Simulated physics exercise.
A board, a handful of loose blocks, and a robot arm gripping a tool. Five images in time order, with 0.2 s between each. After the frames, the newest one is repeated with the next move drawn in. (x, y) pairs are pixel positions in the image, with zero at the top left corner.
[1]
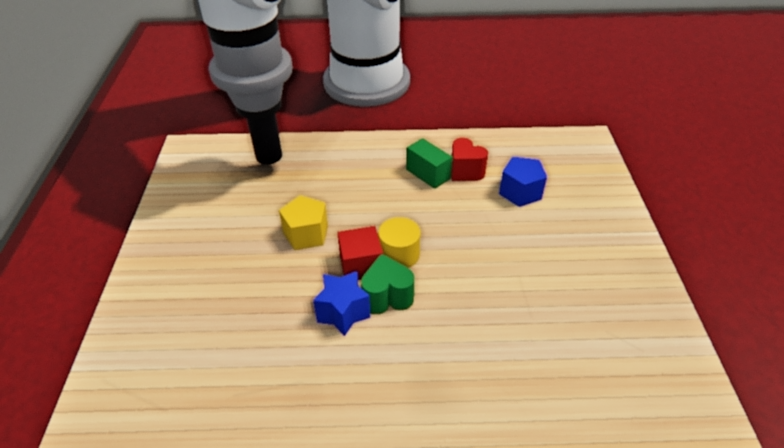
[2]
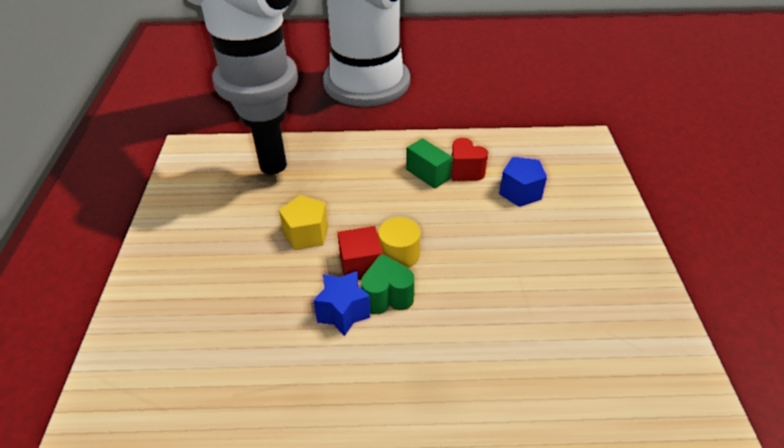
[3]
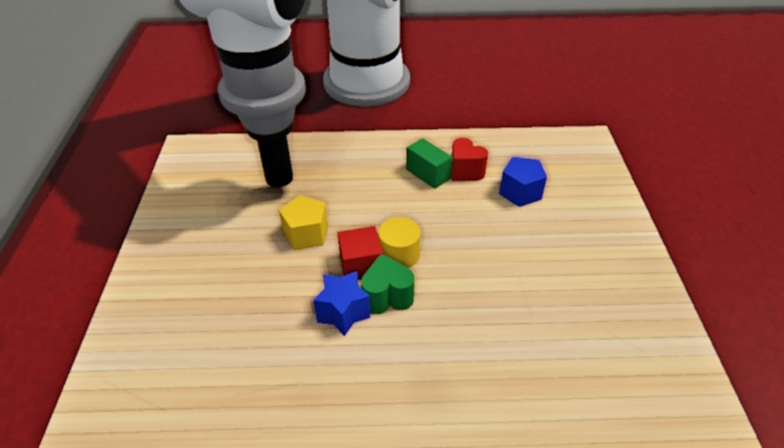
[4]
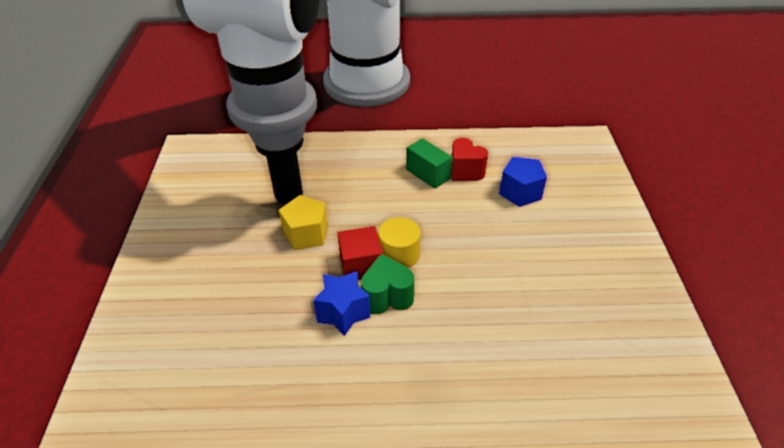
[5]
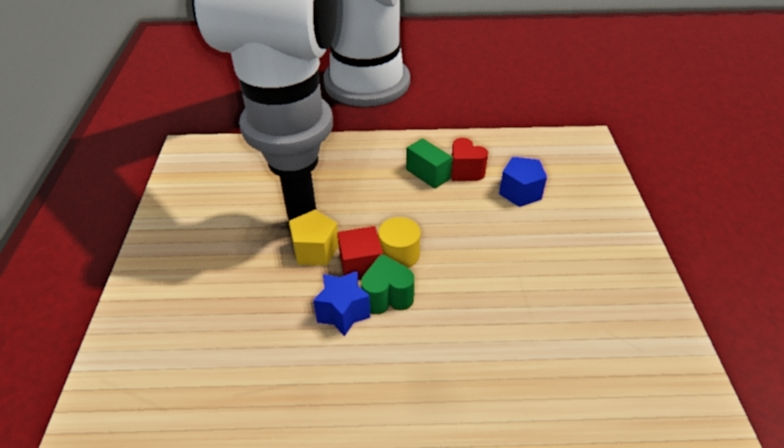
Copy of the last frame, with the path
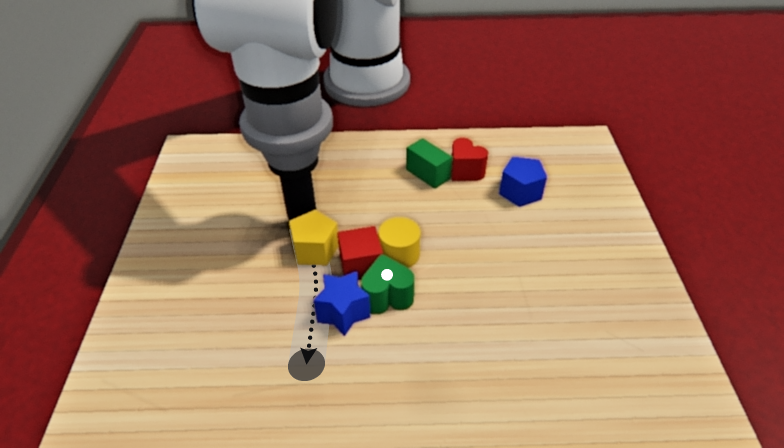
On a light wooden board over a red surface, a robot arm moves its black tool toward the viewer and slightly right, reaches the yellow pentagon and nudges it a little closer to the red block; the other blocks stay still.
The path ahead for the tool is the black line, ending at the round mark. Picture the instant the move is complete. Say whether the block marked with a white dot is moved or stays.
Here's my answer: The block marked with a white dot gets displaced.
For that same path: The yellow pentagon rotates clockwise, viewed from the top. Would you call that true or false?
The statement is false.
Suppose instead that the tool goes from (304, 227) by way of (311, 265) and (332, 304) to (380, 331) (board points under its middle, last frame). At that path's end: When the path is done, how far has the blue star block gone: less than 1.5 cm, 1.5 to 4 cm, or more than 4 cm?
Above 4 cm.
The drawn path runs from (304, 227) by way of (314, 265) and (314, 311) to (307, 364); the dot is on the green heart-shaped block.
What follows on the original path. One third of the way, tool at (312, 254); yellow pentagon at (322, 271); blue star block at (342, 302), turned 25° anticlockwise; red four-sided block at (373, 258), turned 65° anticlockwise; green heart-shaped block at (409, 283), turned 15° clockwise.
Two thirds of the way, tool at (311, 299); yellow pentagon at (329, 318); blue star block at (365, 344), turned 55° anticlockwise; red four-sided block at (373, 260), turned 80° anticlockwise; green heart-shaped block at (412, 283), turned 15° clockwise.
At the end, tool at (304, 352); yellow pentagon at (339, 368), turned 50° anticlockwise; blue star block at (391, 369), turned 90° anticlockwise; red four-sided block at (373, 260), turned 80° anticlockwise; green heart-shaped block at (412, 283), turned 15° clockwise.
